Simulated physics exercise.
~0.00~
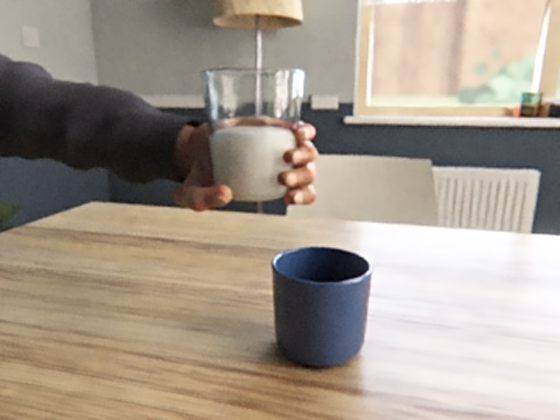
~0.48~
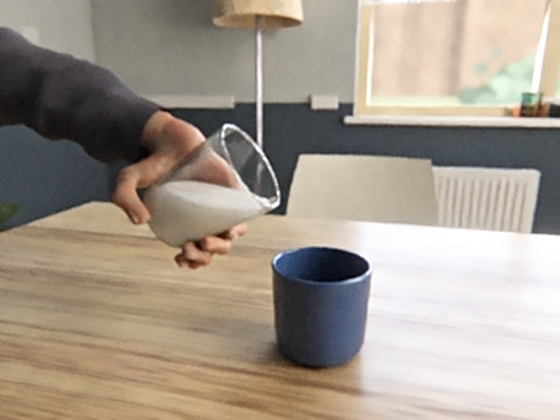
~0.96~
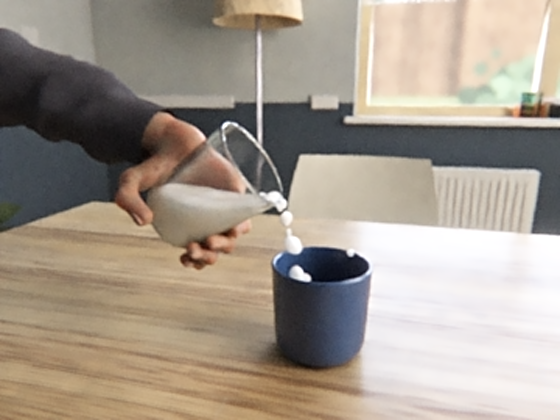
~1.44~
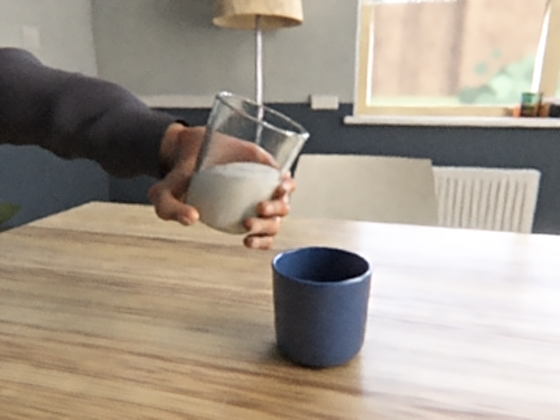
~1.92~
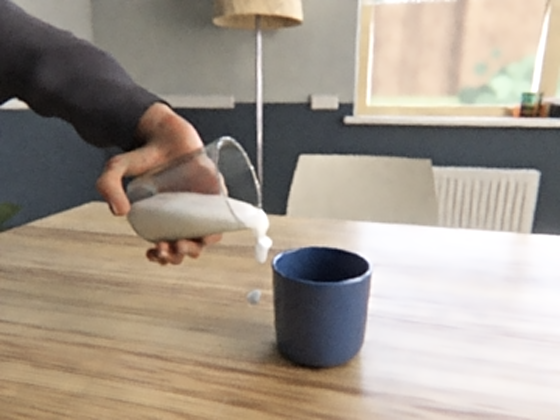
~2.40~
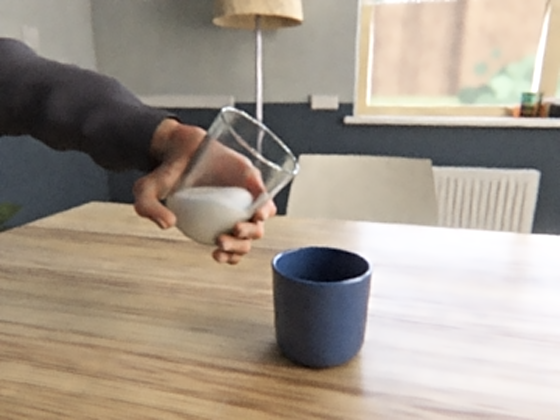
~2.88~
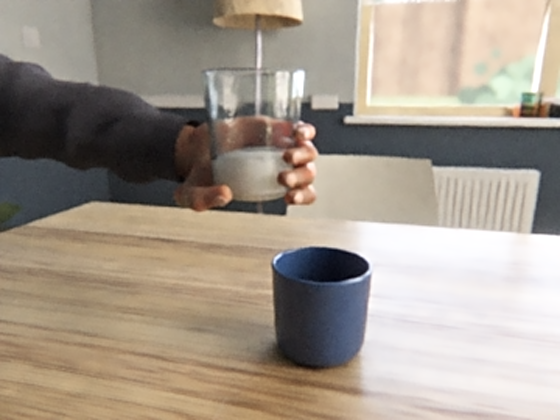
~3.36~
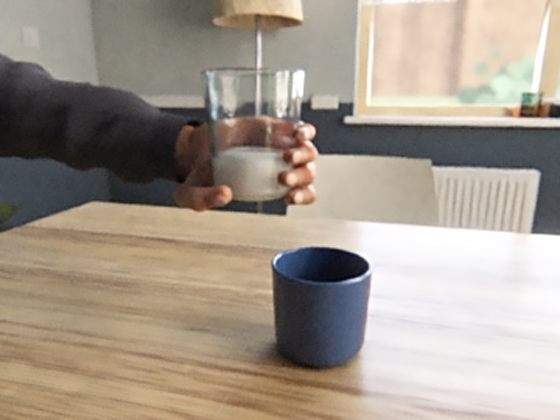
A hand tipped a clear glass of milk toward a dark blue mug on a wooden table, pouring some in, then eased back and tipped again, with milk falling near the mug's left side, before holding the partly filled glass upright.
